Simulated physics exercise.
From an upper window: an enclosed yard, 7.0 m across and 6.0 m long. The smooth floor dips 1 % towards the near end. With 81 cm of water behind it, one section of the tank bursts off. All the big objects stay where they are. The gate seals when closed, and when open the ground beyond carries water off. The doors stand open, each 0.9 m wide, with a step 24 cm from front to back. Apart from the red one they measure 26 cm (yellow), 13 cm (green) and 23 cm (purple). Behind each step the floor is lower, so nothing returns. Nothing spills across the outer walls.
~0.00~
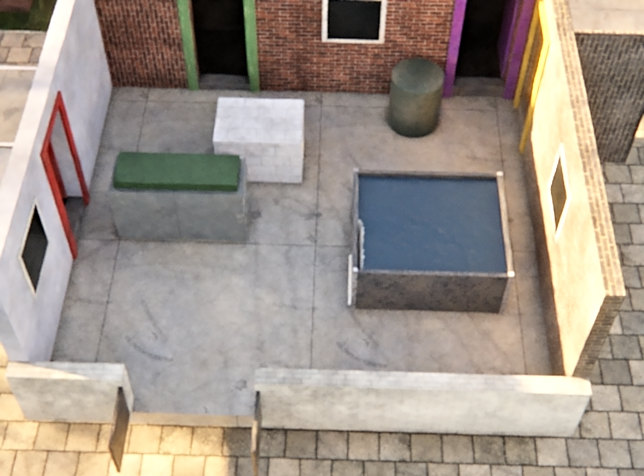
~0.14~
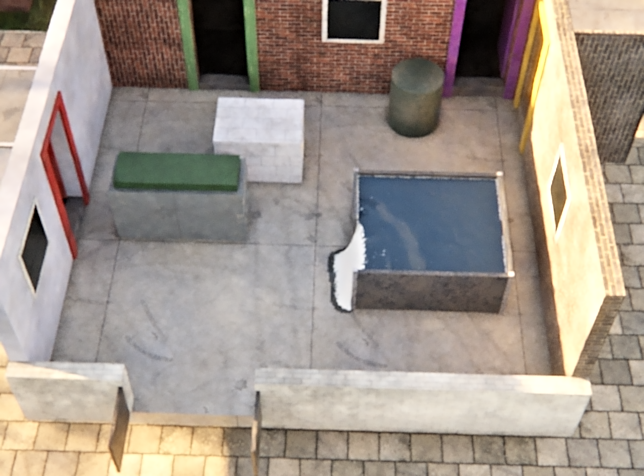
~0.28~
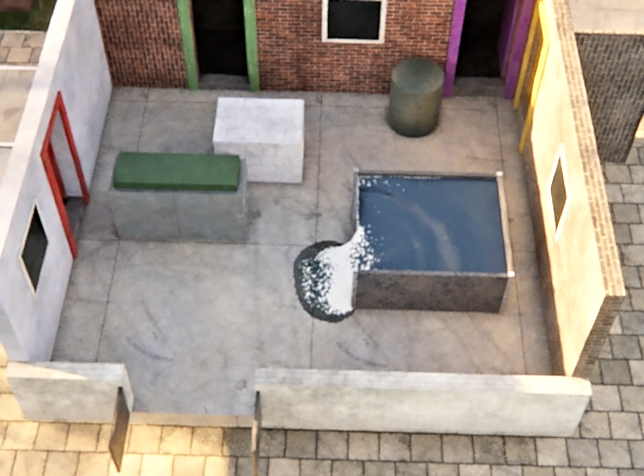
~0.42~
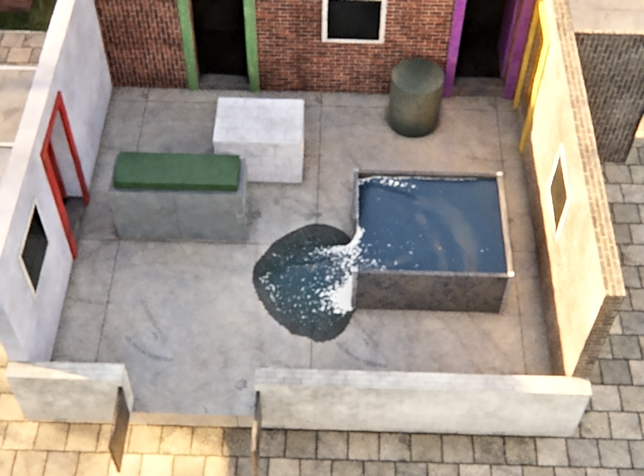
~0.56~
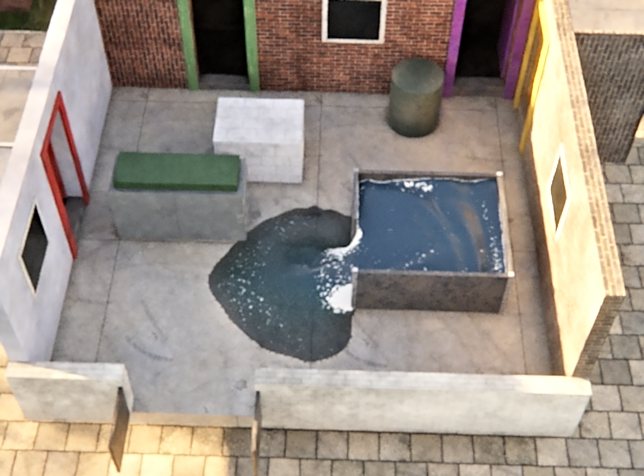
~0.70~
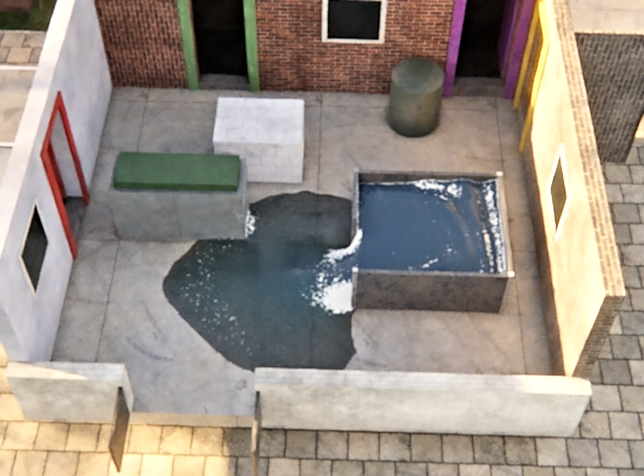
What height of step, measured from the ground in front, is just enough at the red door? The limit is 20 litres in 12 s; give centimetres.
Close to 24 cm is just enough.
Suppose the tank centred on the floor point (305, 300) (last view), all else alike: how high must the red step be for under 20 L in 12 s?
Some 18 cm.
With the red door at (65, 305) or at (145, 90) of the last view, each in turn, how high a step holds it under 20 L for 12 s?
Roughly 22 and 11.5 cm.
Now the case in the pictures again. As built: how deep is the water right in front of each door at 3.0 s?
Depths in cm: Yellow 0, green 0, purple 0, red 20.
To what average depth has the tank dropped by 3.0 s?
Roughly 37 cm on average.
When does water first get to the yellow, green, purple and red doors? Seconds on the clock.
Arrival: Yellow 9.0 s, green 4.0 s, purple 8.0 s, red 1.3 s.
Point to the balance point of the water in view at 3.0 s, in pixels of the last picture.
Near (296, 277).
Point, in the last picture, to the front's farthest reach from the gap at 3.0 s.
Around (110, 103).
After 1.4 s water covers 35 % of the floor, deepest (46 cm) near (349, 283); 13 cm at the red door, 0 litres in over its 22 cm step.
After 3.0 s water covers 50 % of the floor, deepest (32 cm) near (44, 393); 20 cm at the red door, 23 litres in over its 22 cm step.
After 12.0 s water covers 95 % of the floor, deepest (9 cm) near (44, 393); 6 cm at the red door, 28 litres in over its 22 cm step.
At the red door as built, the water arrived by 1.3 s and peaked near 23 cm at 2.4 s.
With a step of 20 cm, 40 litres would have come in within the 12 s; with 27 cm, 10 litres. So under 20 litres takes about 24 cm.
